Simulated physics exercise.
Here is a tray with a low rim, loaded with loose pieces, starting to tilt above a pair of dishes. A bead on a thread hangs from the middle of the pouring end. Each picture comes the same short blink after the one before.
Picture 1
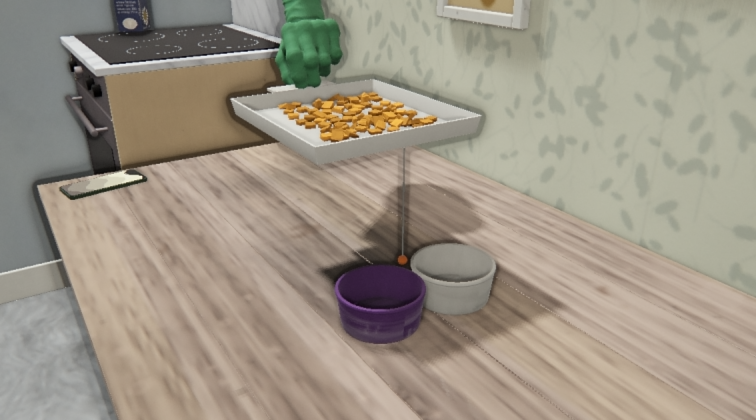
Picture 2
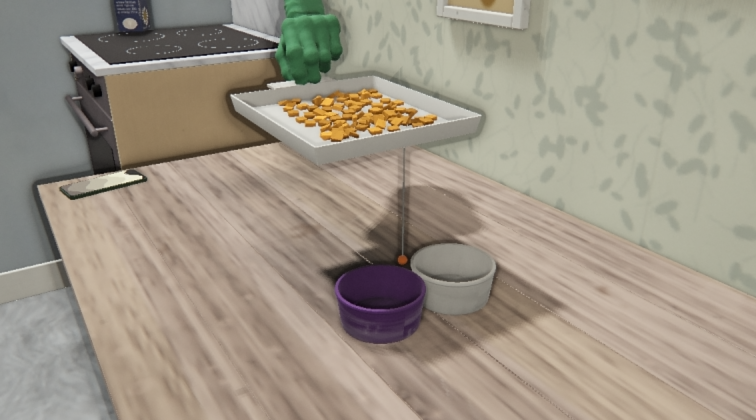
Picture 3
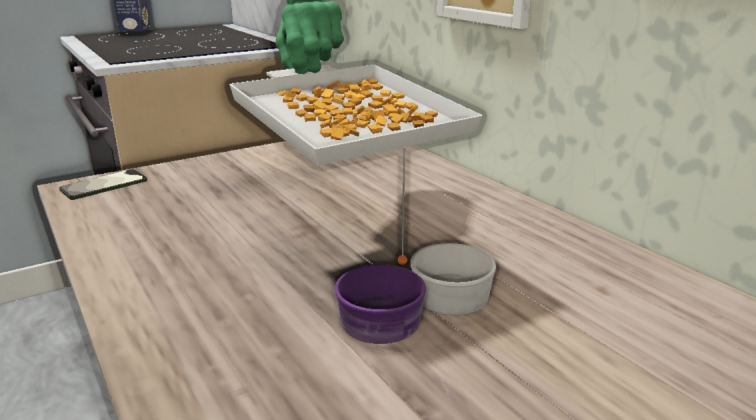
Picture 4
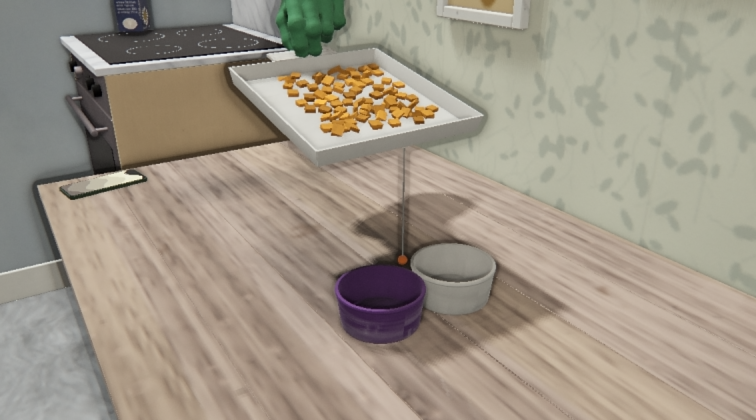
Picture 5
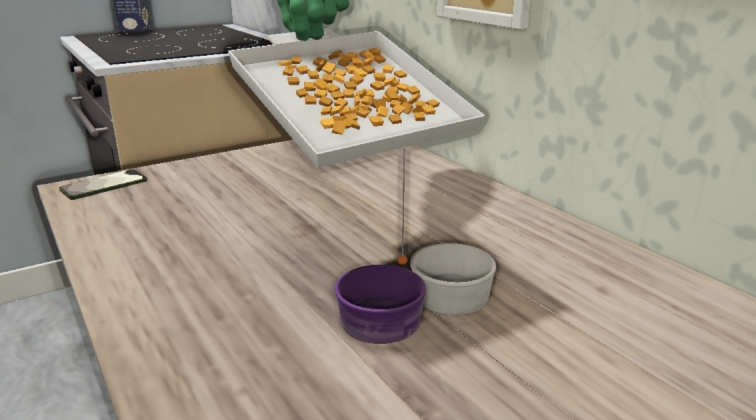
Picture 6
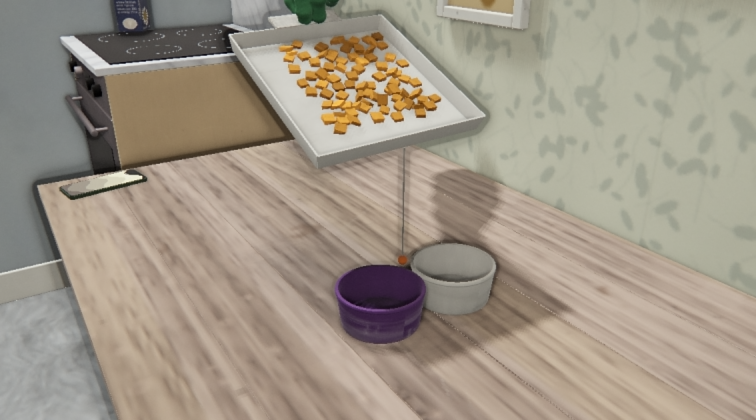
On a wooden counter near a stove, a green-gloved hand lifted the far end of a white tray of small orange crackers, tilting it gradually above a purple dish and a pale one.
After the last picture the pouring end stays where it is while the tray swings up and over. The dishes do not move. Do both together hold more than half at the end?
The two hold less than half of the load.
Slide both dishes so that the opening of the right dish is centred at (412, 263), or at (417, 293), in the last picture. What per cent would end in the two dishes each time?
Near 10 % and 70 %.
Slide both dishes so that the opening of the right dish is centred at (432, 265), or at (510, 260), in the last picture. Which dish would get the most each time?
The first try: The left one. The second: The left-hand dish.
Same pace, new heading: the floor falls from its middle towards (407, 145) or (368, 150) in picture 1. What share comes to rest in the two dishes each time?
In turn 40 and 40 in a hundred.
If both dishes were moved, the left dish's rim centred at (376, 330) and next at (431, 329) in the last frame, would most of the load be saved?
One: Most of it. Two: Not half.
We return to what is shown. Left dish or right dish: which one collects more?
Fuller: The left-hand dish.
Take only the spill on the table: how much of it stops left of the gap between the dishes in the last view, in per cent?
Roughly 40 in a hundred.
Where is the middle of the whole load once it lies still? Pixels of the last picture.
Near (416, 340).
Just after the last frame, tray tipped steeply; almost all on the tray; about a tenth in the air.
A moment on, tray tipped past a quarter turn; roughly half on the tray; just a few in the left dish; just a few in the right dish; about a tenth outside both; roughly a third in the air.
Further on, tray tipped past a quarter turn; roughly a quarter in the left dish; about a tenth in the right dish; roughly two thirds outside both.
When it is over, tray tipped past a quarter turn; roughly a quarter in the left dish; about a tenth in the right dish; roughly two thirds outside both.
